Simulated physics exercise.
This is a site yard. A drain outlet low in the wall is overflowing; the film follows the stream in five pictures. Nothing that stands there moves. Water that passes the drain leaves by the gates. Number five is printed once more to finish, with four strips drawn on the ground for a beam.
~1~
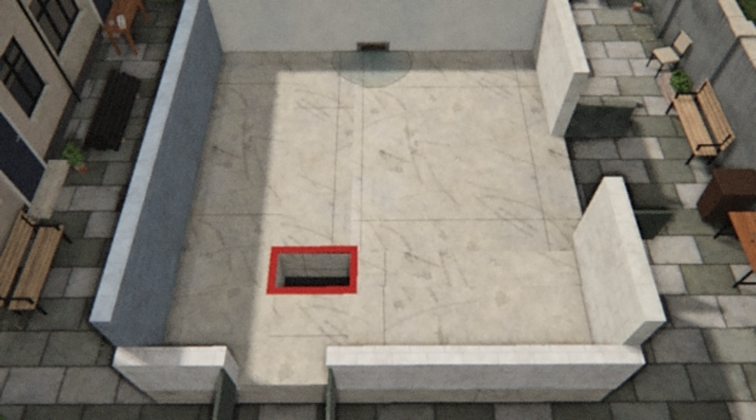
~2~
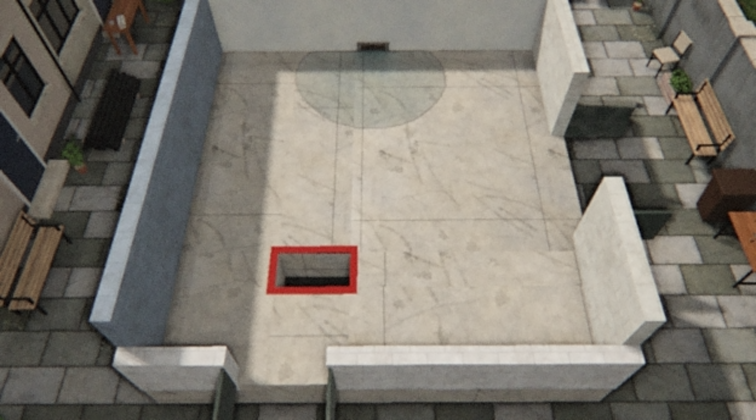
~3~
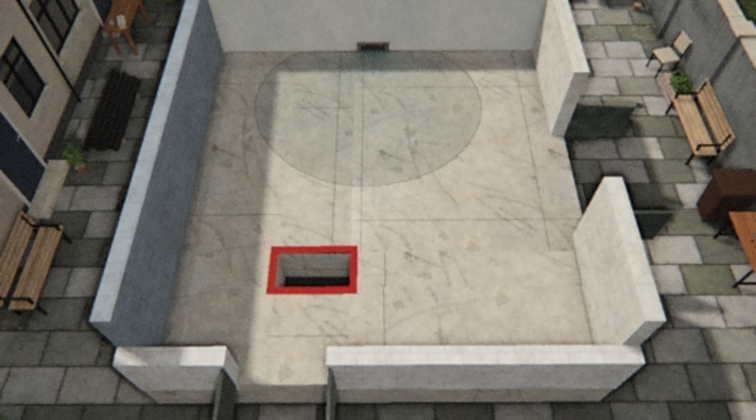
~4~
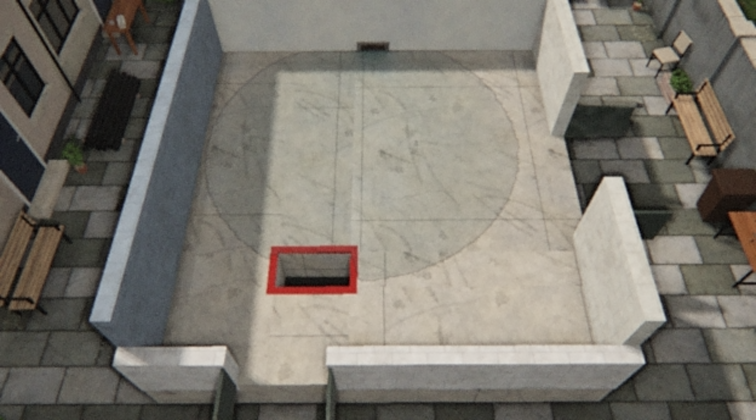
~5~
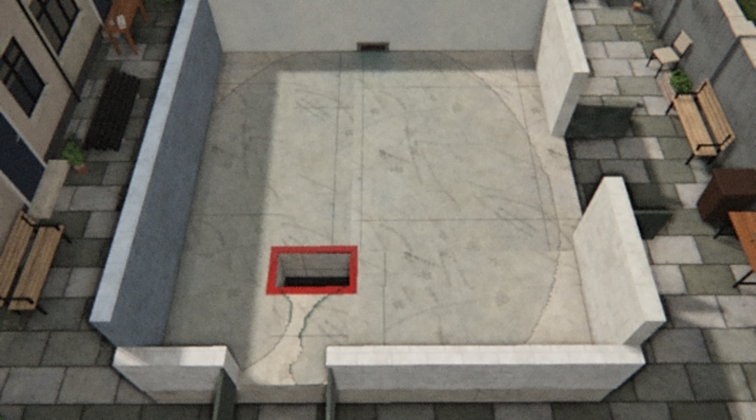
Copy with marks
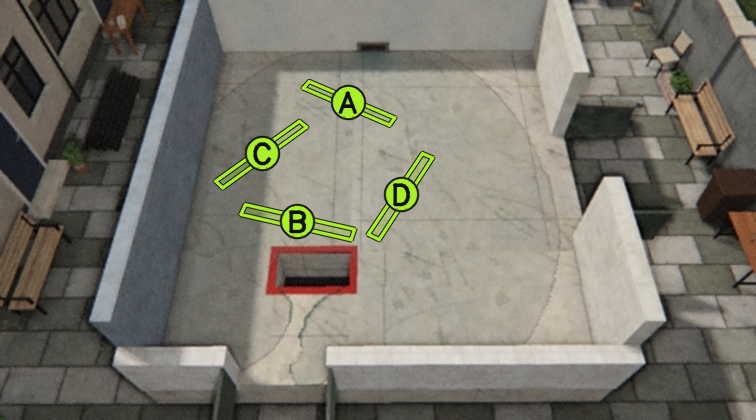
Water spreading from an outlet in the back wall across a walled yard, reaching a red-rimmed pit and passing around it.
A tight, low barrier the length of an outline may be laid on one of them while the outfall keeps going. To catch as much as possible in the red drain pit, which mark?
I would pick position D.
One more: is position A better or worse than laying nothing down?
Position A is worse.
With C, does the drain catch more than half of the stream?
No, it does not.
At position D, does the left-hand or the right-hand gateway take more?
More leaves on the left.
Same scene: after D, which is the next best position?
The answer is C.
In lime, A from (306, 84) to (392, 121); B from (243, 209) to (352, 234); C from (219, 184) to (303, 124); D from (373, 236) to (427, 155).
If A is chosen, about 23 % of the stream goes into the red drain pit, about 76 % out by the gates.
If B is chosen, about 25 % of the stream goes into the red drain pit, about 74 % out by the gates.
If C is chosen, about 35 % of the stream goes into the red drain pit, about 65 % out by the gates.
If D is chosen, about 45 % of the stream goes into the red drain pit, about 54 % out by the gates.
